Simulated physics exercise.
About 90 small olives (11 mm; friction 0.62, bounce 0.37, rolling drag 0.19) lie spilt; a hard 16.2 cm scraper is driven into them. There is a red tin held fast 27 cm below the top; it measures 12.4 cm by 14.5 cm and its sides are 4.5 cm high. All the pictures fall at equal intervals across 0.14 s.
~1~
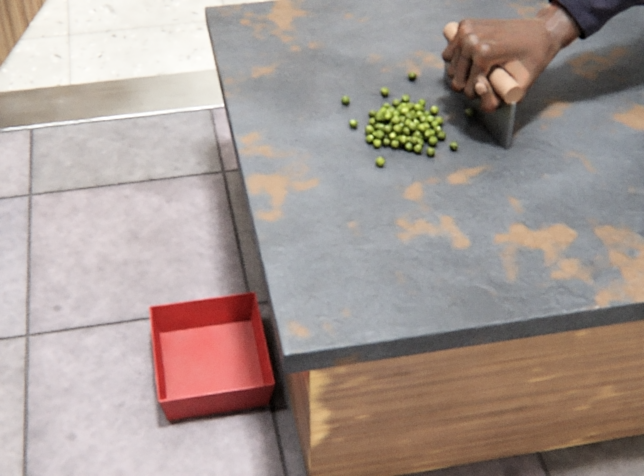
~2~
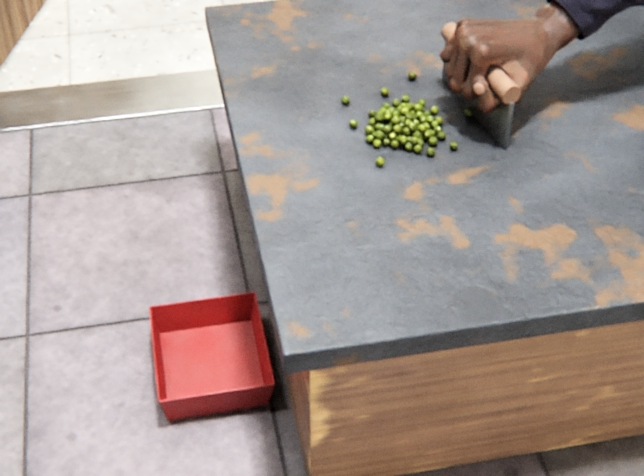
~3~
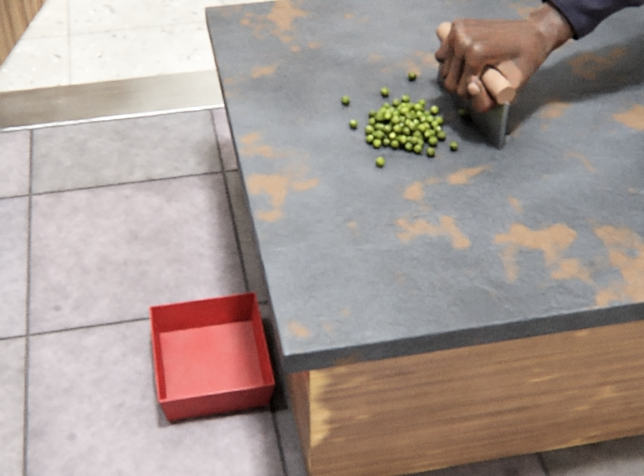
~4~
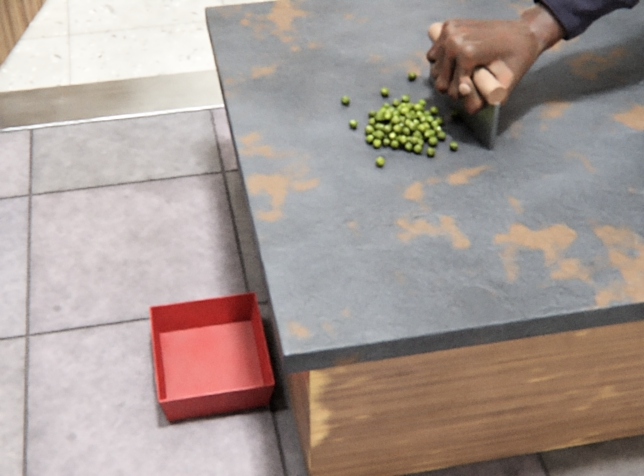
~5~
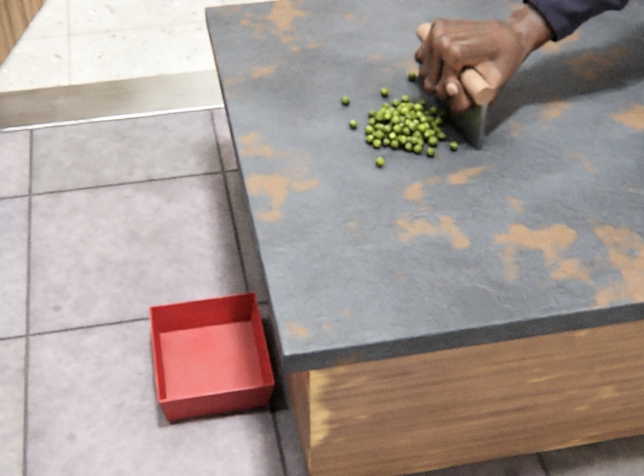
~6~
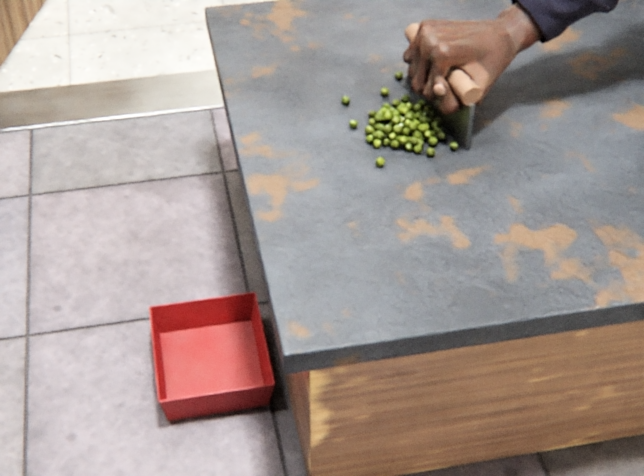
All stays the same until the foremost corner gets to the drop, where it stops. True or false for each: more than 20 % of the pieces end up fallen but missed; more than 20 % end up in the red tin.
Missed: True; red tin: False.
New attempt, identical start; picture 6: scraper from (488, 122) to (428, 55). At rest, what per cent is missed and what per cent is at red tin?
Missed 5 percent; red tin 60 percent.
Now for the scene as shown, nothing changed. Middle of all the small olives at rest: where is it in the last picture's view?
Centre at rest: Roughly (217, 310).
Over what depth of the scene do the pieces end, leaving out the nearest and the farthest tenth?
Roughly 20 cm from front to back.
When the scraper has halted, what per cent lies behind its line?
Around 25 in a hundred.
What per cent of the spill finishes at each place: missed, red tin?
Final shares - missed 50 percent, red tin 10 percent.
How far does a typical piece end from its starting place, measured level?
That comes to some 26 cm.
Then, 0.26 s after the last picture, scraper 18 cm from its start, spill 14 cm wide; still on top 100 %.
Then, 0.50 s after the last picture, scraper 28 cm from its start, spill 17 cm wide; off the edge, not caught 15 %, still on top 85 %.
Then, 0.73 s after the last picture, scraper 28 cm from its start, spill 19 cm wide; red tin 5 %, off the edge, not caught 55 %, still on top 45 %.
In the end, red tin 10 %, fallen but missed 50 %, still on top 45 %.
